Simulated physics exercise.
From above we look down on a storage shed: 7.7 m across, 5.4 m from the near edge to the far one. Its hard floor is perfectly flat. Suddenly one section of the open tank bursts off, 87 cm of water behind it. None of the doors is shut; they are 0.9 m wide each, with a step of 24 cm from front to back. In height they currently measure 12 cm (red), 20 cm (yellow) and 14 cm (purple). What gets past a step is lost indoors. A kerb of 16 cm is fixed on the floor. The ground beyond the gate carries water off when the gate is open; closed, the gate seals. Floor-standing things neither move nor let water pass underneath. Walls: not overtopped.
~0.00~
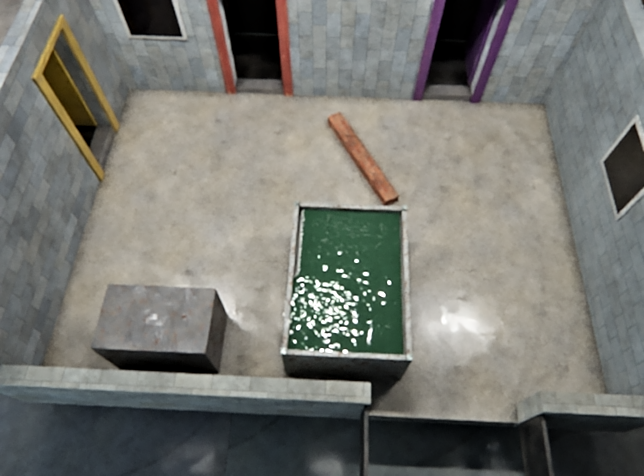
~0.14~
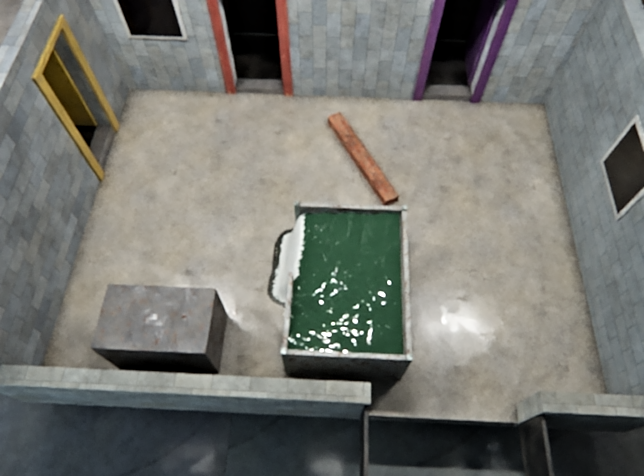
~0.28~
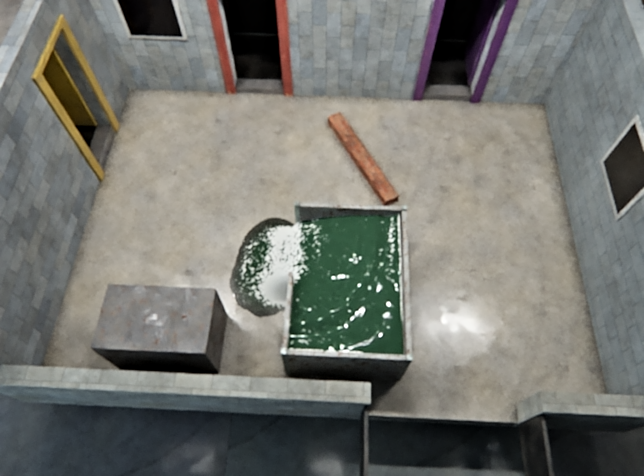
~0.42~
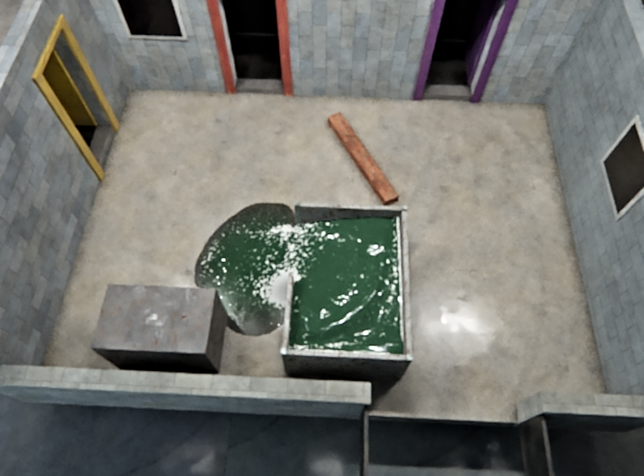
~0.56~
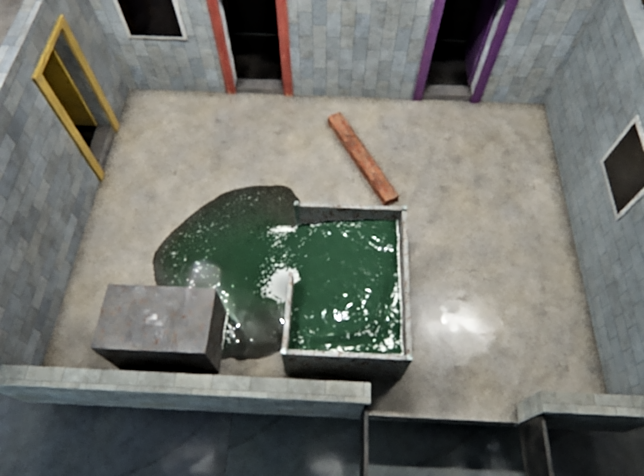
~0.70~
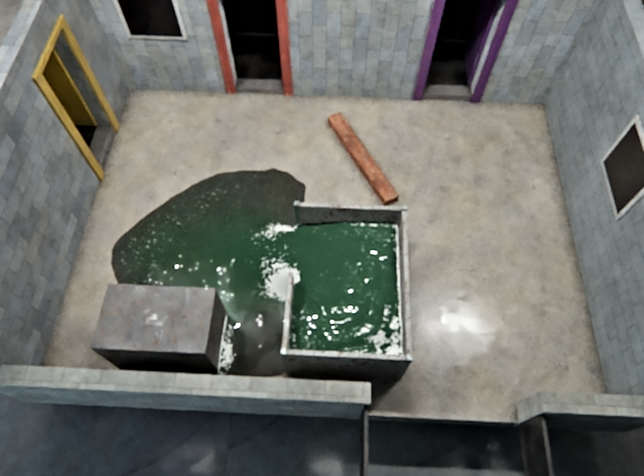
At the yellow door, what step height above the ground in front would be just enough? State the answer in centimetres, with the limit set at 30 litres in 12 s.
16 cm.
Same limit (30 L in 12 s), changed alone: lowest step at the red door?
The red one would have to be about 7.0 cm high.
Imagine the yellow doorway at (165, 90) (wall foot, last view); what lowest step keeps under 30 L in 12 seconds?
Around 25 cm would do it.
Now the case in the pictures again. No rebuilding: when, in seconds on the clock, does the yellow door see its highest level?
Peak time: Around 1.8 s.
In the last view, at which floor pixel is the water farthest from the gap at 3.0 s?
(128, 95).
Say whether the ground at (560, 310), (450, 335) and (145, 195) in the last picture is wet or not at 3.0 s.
Point 1: Bone dry; point 2: Bone dry; point 3: Awash.
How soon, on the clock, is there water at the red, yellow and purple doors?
Arrival times - red 2.2 s, yellow 1.3 s, purple 5.0 s.
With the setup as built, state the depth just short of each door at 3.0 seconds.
Lab note, cm: Red 3; yellow 17; purple 0.
After 1.4 s water covers 30 % of the floor, deepest (40 cm) near (69, 282); 14 cm at the yellow door, 0 litres in over its 20 cm step.
After 3.0 s water covers 40 % of the floor, deepest (32 cm) near (39, 380); 17 cm at the yellow door, 7 litres in over its 20 cm step.
After 12.0 s water covers 95 % of the floor, deepest (10 cm) near (39, 380); 8 cm at the yellow door, 9 litres in over its 20 cm step.
At the yellow door as built, the water arrived by 1.3 s and peaked near 25 cm at 1.8 s.
Run again over the same 12 s with other heights there, 50 litres in over 14 cm, 13 litres over 19 cm. The limit of 30 litres is kept from about 16 cm up.
